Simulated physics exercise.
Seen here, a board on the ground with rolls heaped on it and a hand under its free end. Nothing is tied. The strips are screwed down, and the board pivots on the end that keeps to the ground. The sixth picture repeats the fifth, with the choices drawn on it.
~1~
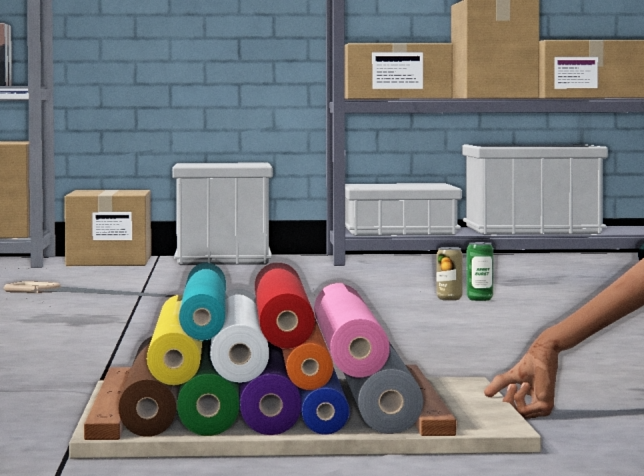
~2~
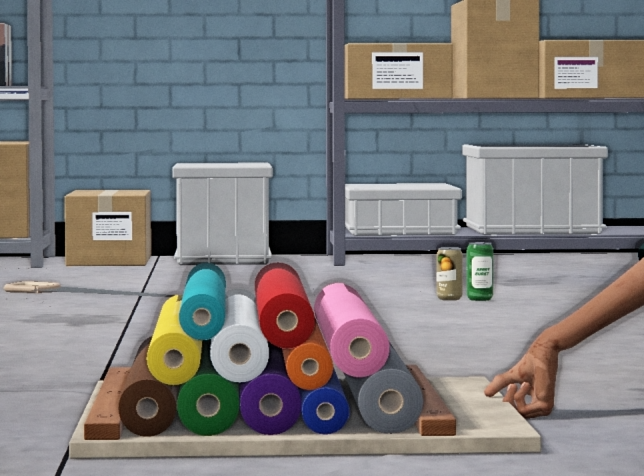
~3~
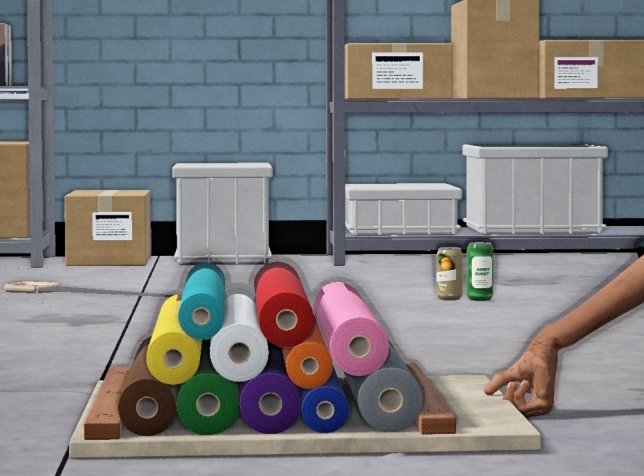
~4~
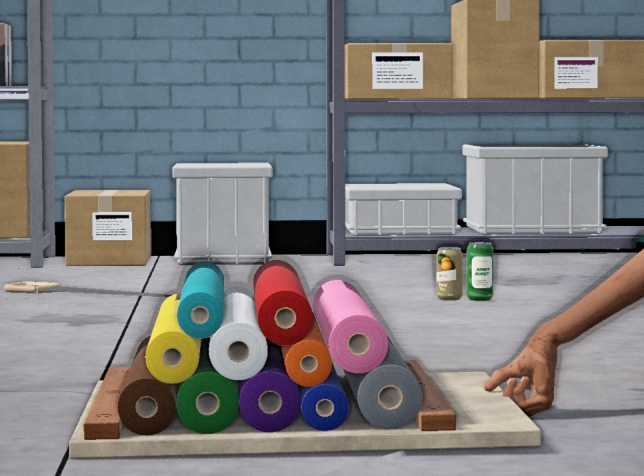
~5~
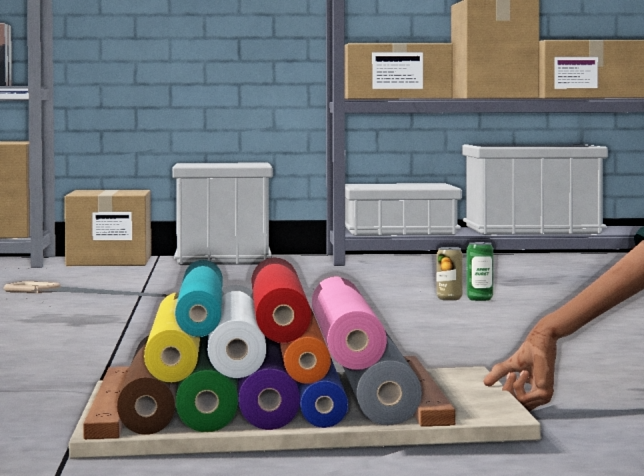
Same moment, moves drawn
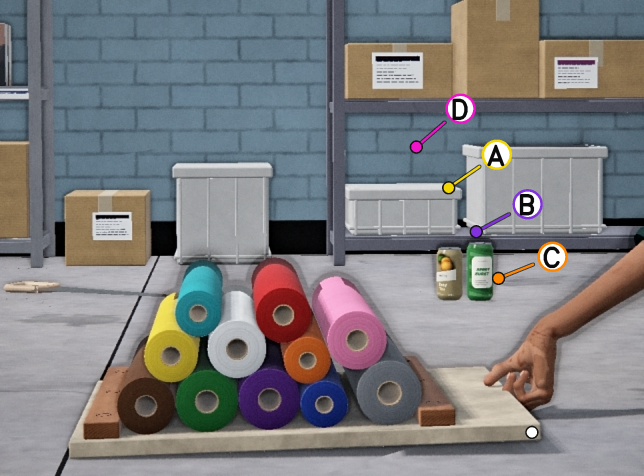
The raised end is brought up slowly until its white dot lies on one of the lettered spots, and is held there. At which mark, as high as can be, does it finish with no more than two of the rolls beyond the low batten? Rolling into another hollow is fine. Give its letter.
Stop at C.
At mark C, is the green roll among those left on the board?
Yes, with C.
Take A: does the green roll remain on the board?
Yes.
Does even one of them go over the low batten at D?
At D: Yes.
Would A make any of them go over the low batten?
Yes.
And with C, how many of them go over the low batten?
With C, none.
On the marked copy, A at (448, 188); B at (476, 232); C at (498, 279); D at (416, 147); the white dot at (532, 432).
With C. Early on, board at 15°.
Further on, board at 21°.
At the end, board at 21°, none over the low batten.
As for the rest, A six over the low batten; B six over the low batten; D six over the low batten.
